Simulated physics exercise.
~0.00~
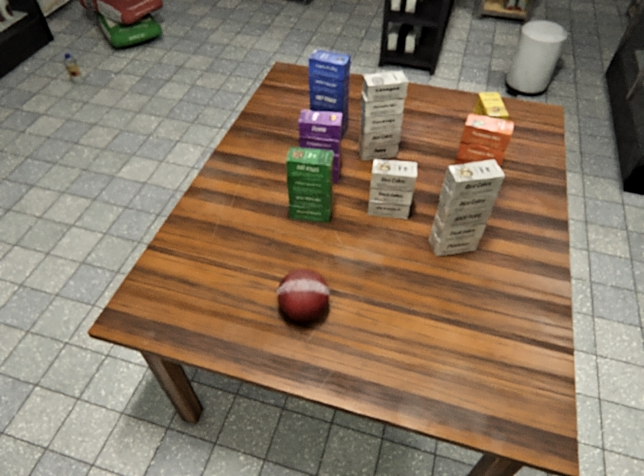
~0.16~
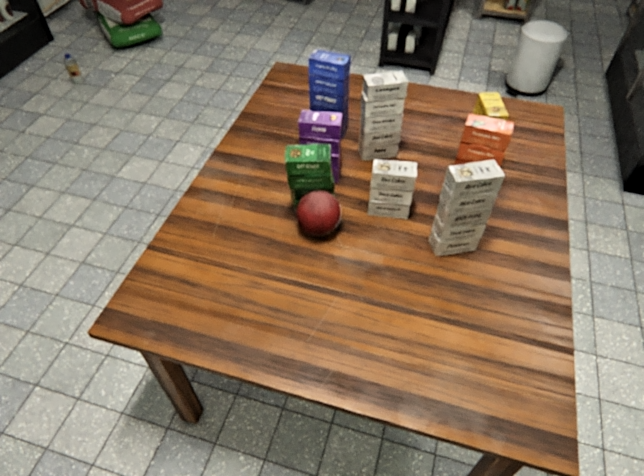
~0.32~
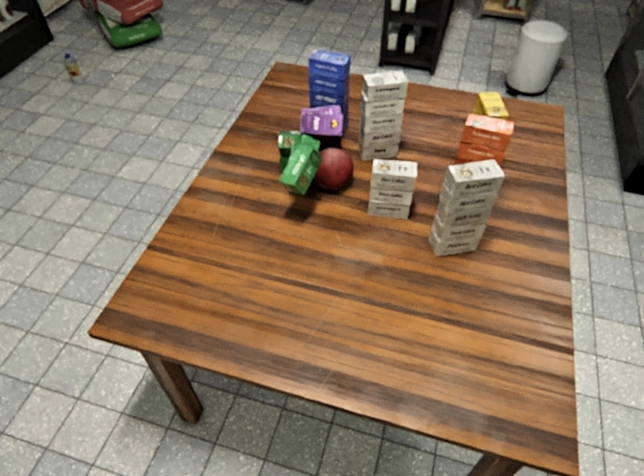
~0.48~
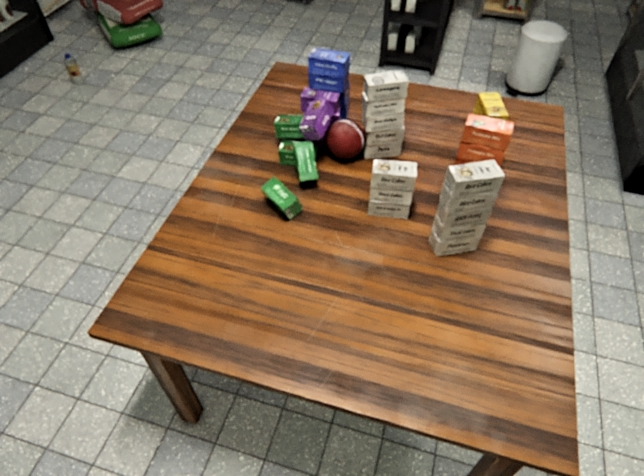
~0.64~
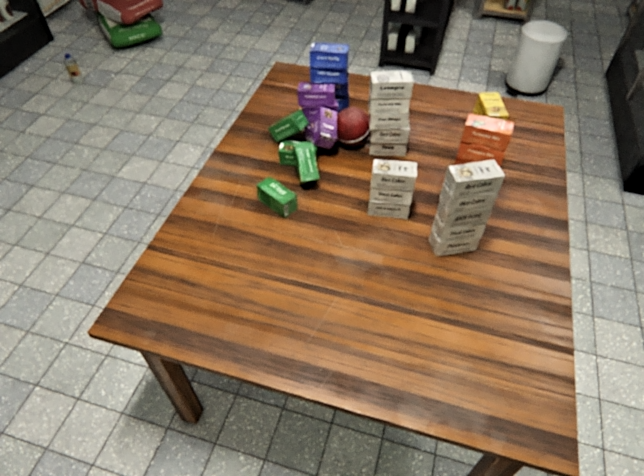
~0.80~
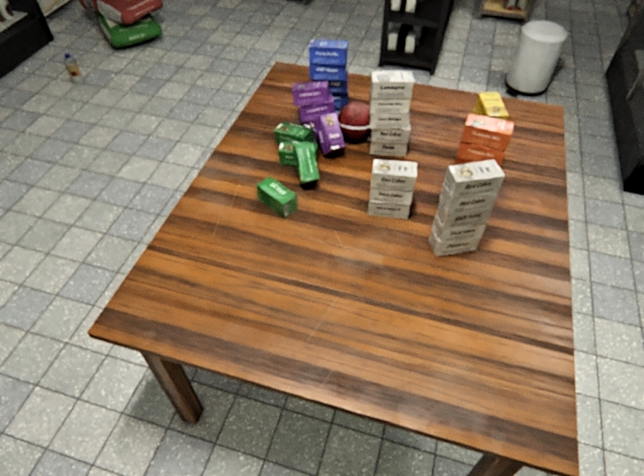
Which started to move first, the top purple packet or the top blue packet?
The top purple packet started to move first, while the top blue packet stayed put until later.
